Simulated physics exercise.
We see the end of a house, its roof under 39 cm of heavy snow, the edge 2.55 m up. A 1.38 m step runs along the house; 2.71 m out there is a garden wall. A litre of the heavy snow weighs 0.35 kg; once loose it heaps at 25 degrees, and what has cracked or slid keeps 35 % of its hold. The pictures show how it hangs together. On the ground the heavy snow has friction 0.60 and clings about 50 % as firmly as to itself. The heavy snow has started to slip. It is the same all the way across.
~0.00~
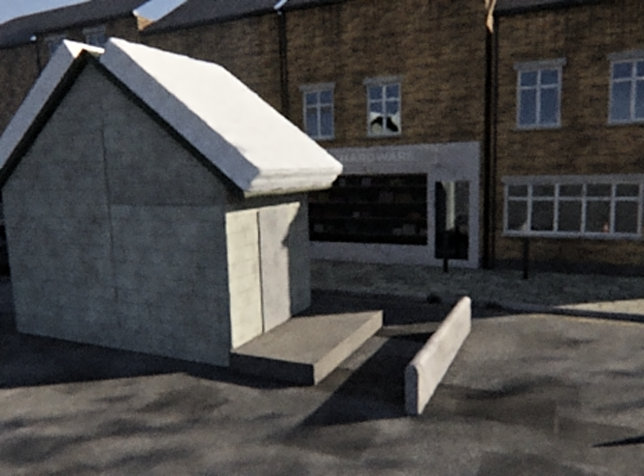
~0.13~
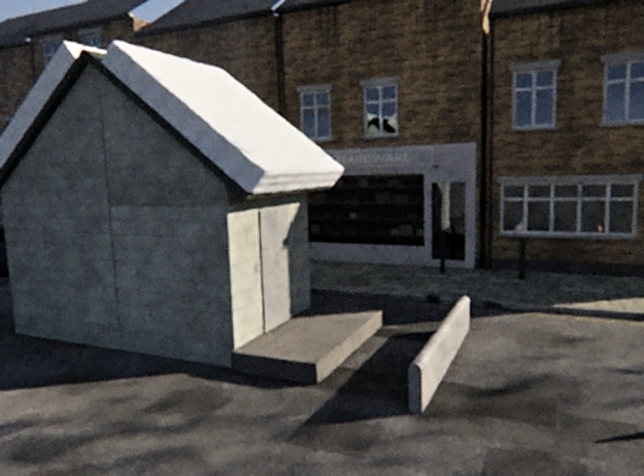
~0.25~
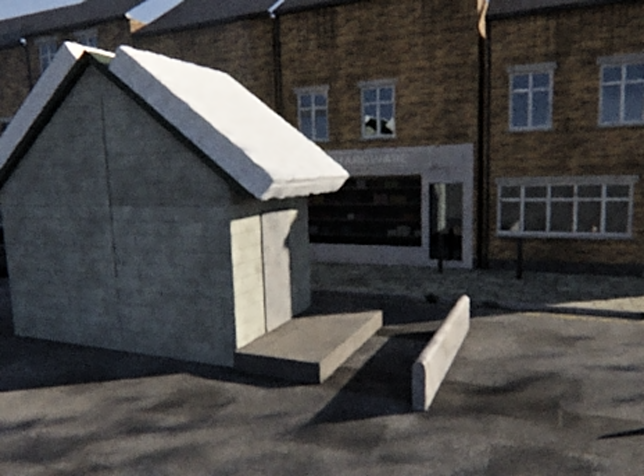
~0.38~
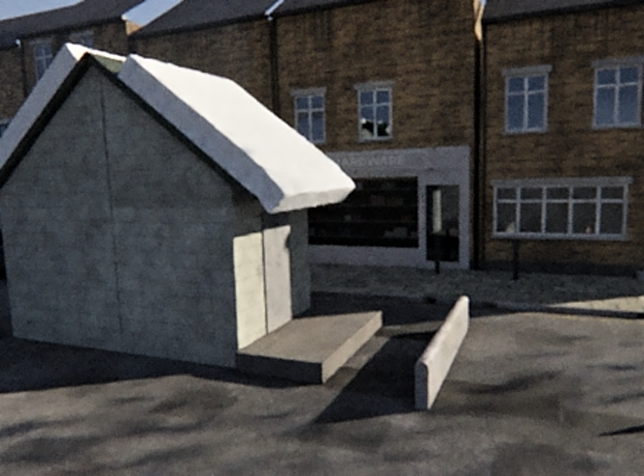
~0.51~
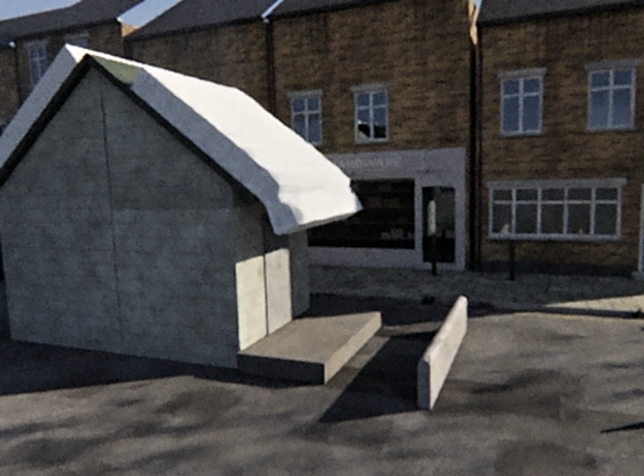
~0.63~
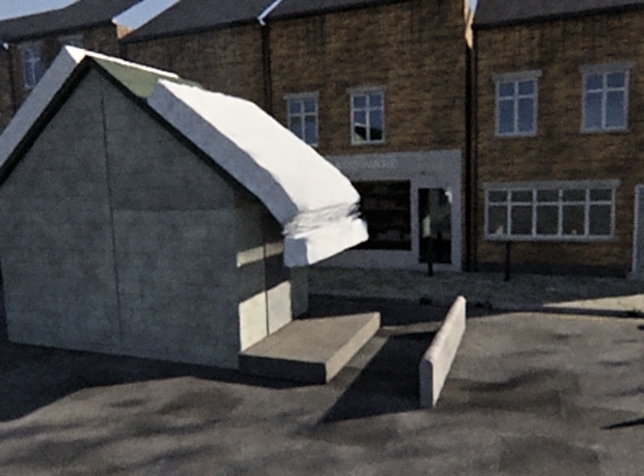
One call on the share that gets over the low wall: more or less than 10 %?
The share that gets over the low wall is more than 10 %.
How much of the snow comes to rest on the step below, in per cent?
Near 12 %.
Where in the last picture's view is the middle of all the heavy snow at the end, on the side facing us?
Around (406, 373).
After 1.07 s, 40 % is still on the roof and 0 % is past the low wall.
After 1.58 s, none is still on the roof and 10 % is past the low wall.
After 2.09 s, none is still on the roof and 18 % is past the low wall.
After 2.60 s, none is still on the roof and 18 % is past the low wall.
After 2.90 s, at the end, none is still on the roof and 18 % is past the low wall.
